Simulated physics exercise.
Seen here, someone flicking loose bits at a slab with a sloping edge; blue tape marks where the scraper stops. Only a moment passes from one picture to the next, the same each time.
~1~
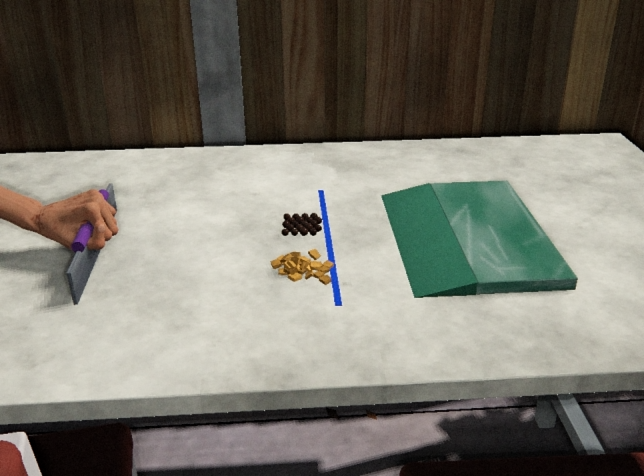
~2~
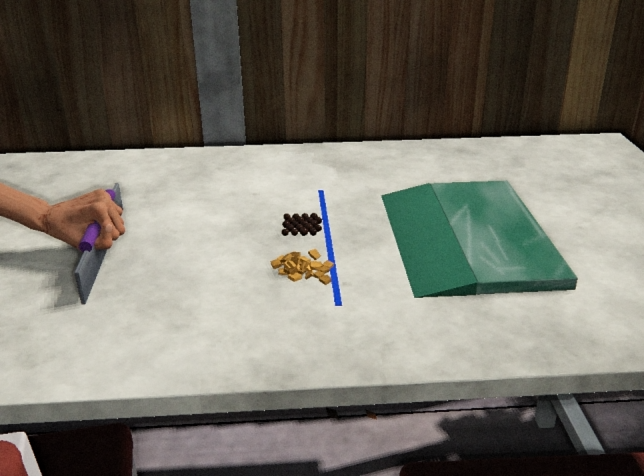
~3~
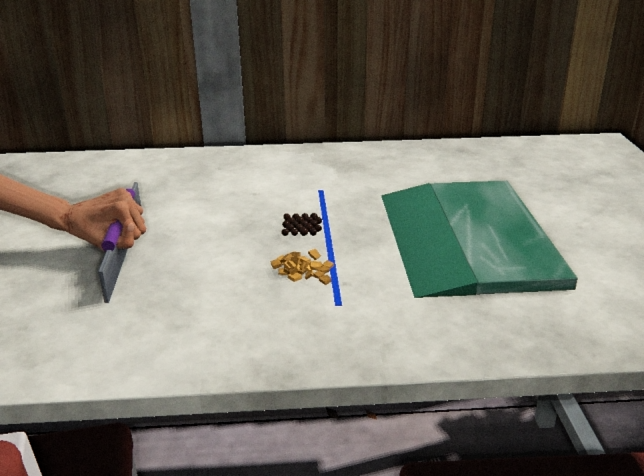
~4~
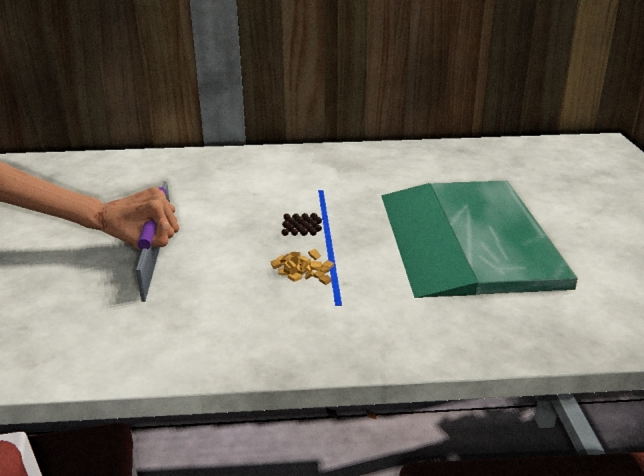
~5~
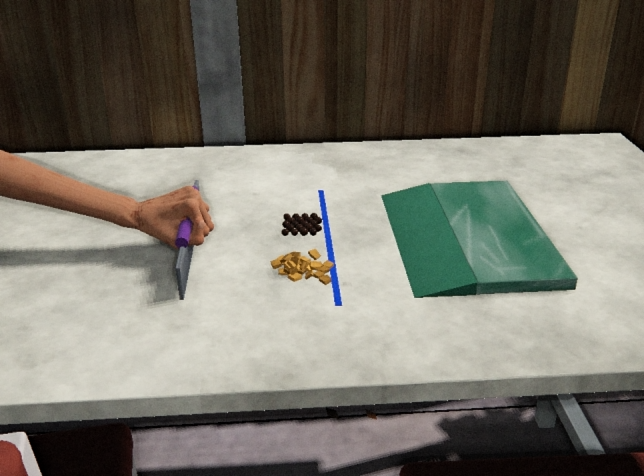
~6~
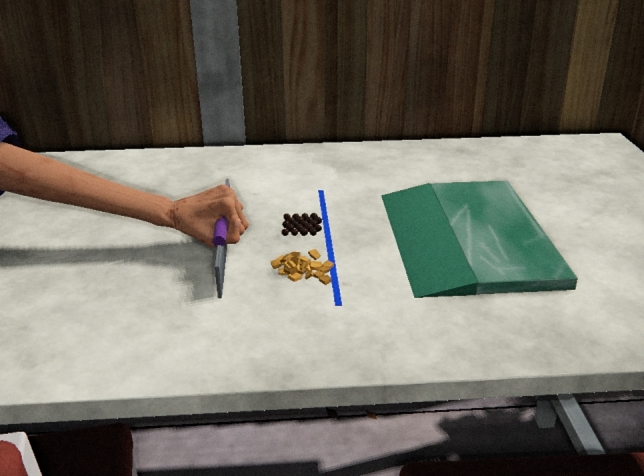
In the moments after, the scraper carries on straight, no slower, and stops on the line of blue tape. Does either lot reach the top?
Near lot: It stalls before the top. Far lot: It reaches the top with some.
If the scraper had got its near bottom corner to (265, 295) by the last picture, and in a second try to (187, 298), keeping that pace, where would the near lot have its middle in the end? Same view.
One: (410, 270). Two: (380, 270).
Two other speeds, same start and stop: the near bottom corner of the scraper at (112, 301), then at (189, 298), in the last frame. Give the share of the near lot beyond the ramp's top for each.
About 0 and 0 per cent.
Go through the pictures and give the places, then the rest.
The first picture shows scraper near (76, 280), at rest; blue tape near (322, 195); top of the ramp near (474, 274); near lot near (301, 271), some cereal squares; far lot near (304, 224), a few chocolate balls.
The second picture shows scraper near (83, 280); far lot near (304, 224).
The third picture shows scraper near (106, 279); near lot near (301, 271).
The fourth picture shows scraper near (143, 277); far lot near (304, 224).
The fifth picture shows scraper near (181, 275); near lot near (301, 271).
The sixth picture shows scraper near (219, 274); blue tape near (322, 195); top of the ramp near (474, 274); near lot near (301, 271); far lot near (304, 224).
Then, 0.11 s on from there, scraper still moving, near (288, 215); near lot the whole lot short of the ramp; far lot the whole lot short of the ramp.
Then, 0.24 s on from there, scraper stopped at the blue tape; near lot the whole lot short of the ramp; far lot near a quarter on the ramp, the bulk short of the ramp.
Then, 0.52 s on from there, scraper stopped at the blue tape; near lot near a quarter on the ramp, the bulk short of the ramp; far lot the bulk past the top, a little on the ramp.
In the end, scraper stopped at the blue tape; near lot none at all past the top, near a quarter on the ramp, the bulk short of the ramp; far lot all but a few past the top, a little short of the ramp.
